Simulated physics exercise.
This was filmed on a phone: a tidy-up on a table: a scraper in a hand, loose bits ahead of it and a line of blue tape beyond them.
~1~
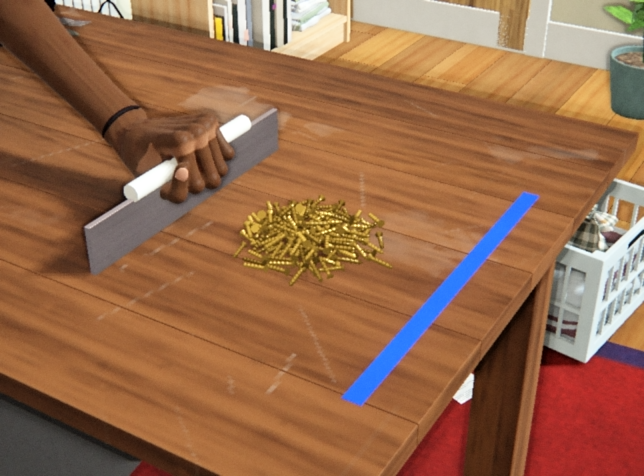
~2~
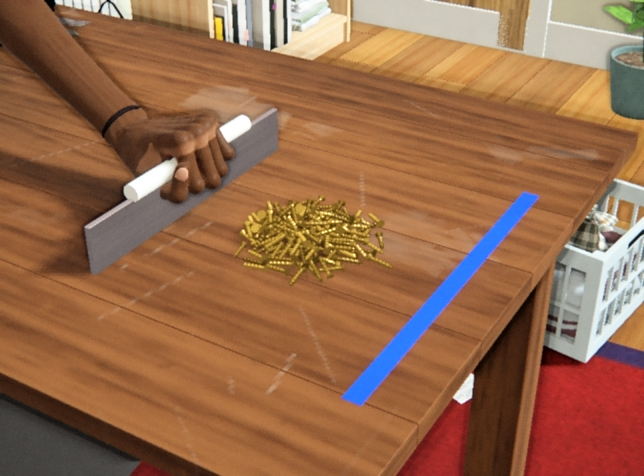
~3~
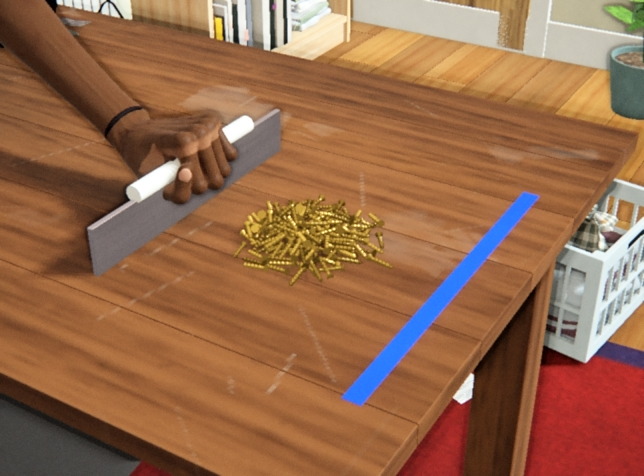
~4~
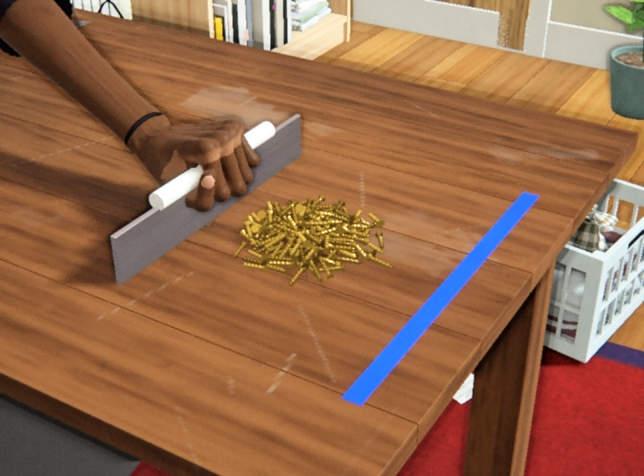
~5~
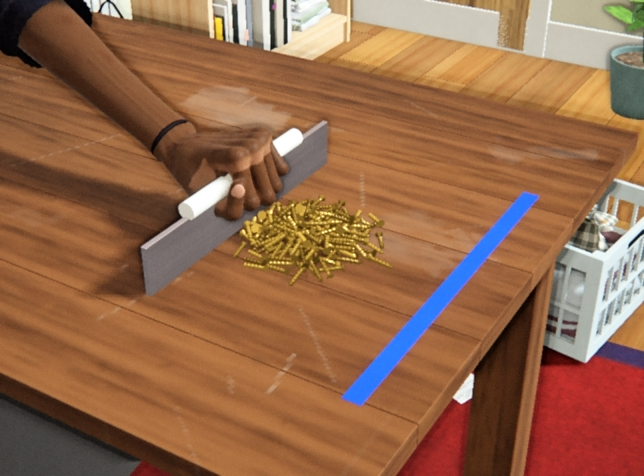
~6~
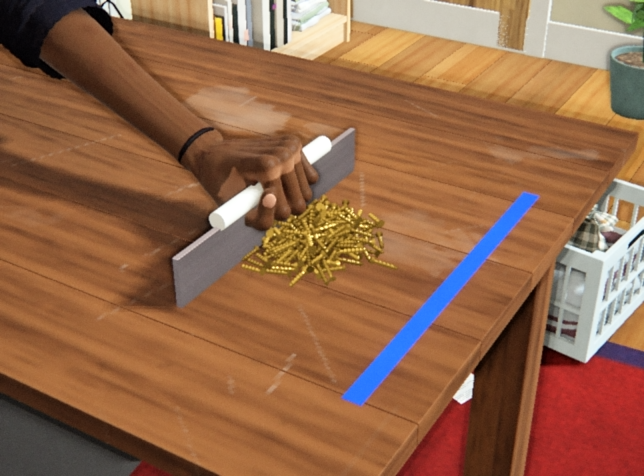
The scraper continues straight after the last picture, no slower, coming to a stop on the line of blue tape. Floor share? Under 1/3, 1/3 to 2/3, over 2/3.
The table is going to keep within the middle third of it.
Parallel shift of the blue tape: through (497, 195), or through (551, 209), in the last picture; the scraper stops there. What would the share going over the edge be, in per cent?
First close to 10 percent, then close to 90 percent.
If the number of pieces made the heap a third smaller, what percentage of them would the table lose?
I'd put it at around 30 per cent.
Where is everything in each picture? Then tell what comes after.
The first picture shows scraper (105, 240), at rest; blue tape (525, 202), about a palm's width from the edge; edge at (509, 305); the heap (310, 238), brass screws.
The second picture shows scraper (105, 240), at rest.
The third picture shows scraper (107, 241); the heap (310, 238).
The fourth picture shows scraper (130, 250).
The fifth picture shows scraper (160, 260); the heap (310, 238).
The sixth picture shows scraper (191, 271); blue tape (525, 202); edge at (509, 305); the heap (323, 243), roughly two thirds pushed along.
Just after the last frame, scraper still moving, near (368, 213); heap all on the table, its front near (443, 290).
A moment on, scraper stopped at the blue tape; heap roughly a quarter over the edge.
Further on, scraper stopped at the blue tape; heap roughly half over the edge.
When it is over, scraper stopped at the blue tape; heap roughly half over the edge.
